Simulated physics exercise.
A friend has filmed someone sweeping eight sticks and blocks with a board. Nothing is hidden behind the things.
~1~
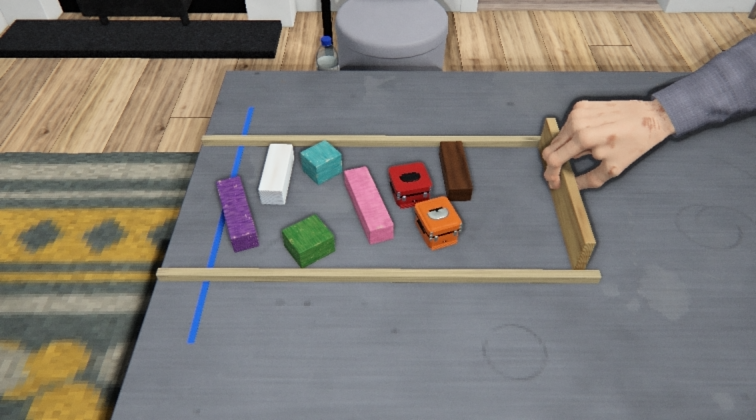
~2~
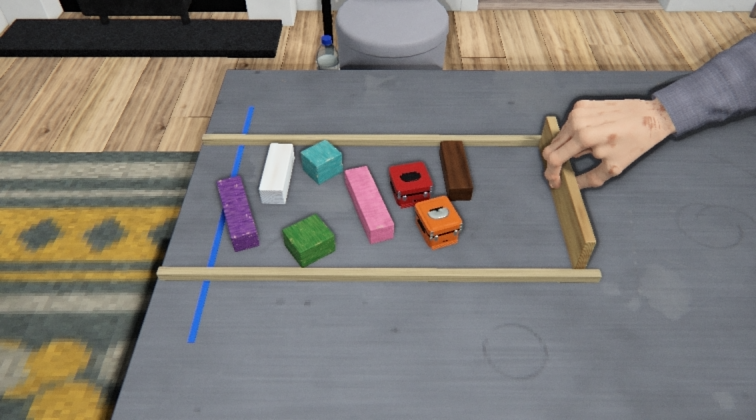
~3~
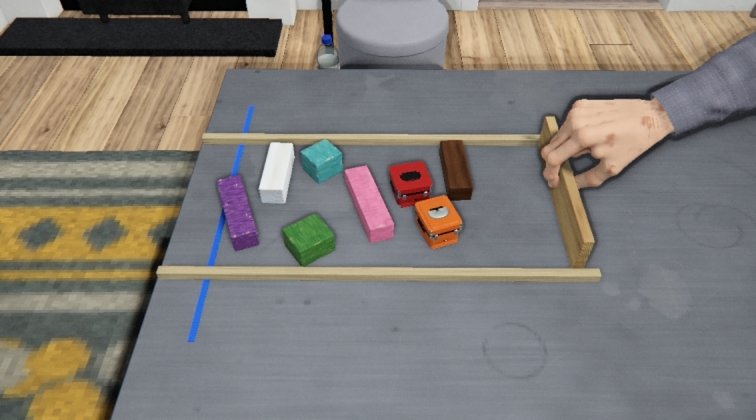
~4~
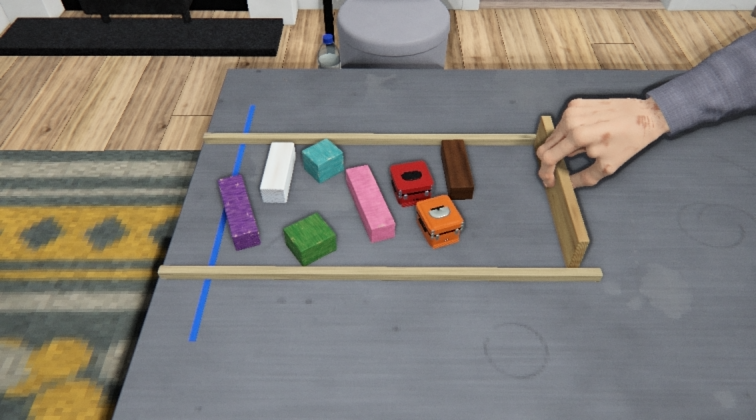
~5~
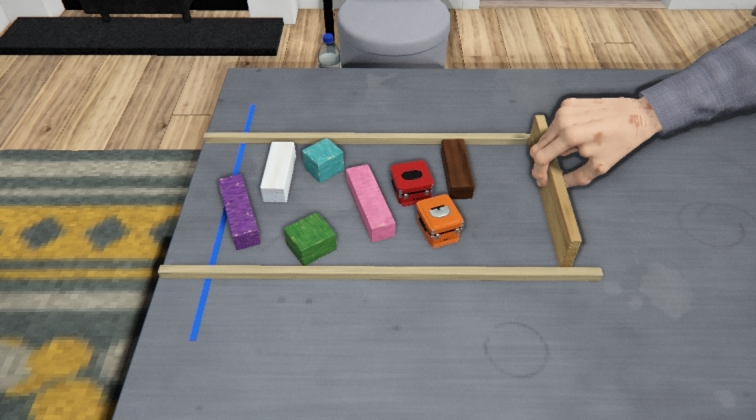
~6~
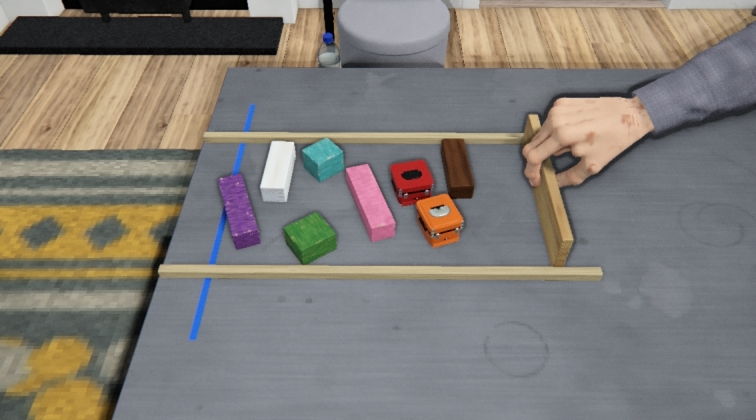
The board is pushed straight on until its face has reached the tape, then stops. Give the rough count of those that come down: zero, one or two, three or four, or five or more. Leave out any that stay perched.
Here the number that fall off is three or four.
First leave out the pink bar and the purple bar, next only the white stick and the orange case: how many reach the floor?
First 1, then 1.
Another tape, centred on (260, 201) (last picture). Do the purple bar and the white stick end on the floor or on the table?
The purple bar drops off; the white stick is lost.
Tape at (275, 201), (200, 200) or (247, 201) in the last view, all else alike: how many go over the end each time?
Try by try, 1, 6 and 3.
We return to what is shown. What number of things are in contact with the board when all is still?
In contact: 2.
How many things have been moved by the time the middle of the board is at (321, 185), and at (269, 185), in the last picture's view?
The counts are 8 and 8.
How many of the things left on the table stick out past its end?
2 of them.
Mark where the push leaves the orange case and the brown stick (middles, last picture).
About (203, 217), and the other about (223, 166).
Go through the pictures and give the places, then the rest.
The first picture shows purple bar (237, 213); white stick (277, 174); green block (309, 241); board (563, 189); tape (227, 203).
The second picture shows white stick (278, 173); orange case (437, 223).
The third picture shows green block (309, 240); turquoise block (322, 161).
The fourth picture shows purple bar (239, 211); brown stick (457, 169).
The fifth picture shows white stick (279, 171); board (551, 187).
The sixth picture shows purple bar (239, 210); white stick (279, 171); green block (310, 239); board (544, 186); tape (228, 200).
Soon after, none off yet; purple bar at rest near (239, 210); white stick at rest near (279, 171); green block at rest near (310, 239).
After that, none off yet; purple bar displaced a little near (220, 206); white stick displaced a little near (251, 164); green block displaced about its own width near (246, 243).
In the end, the number that fall off is three or four; gone, pink bar, green block, white stick and purple bar.
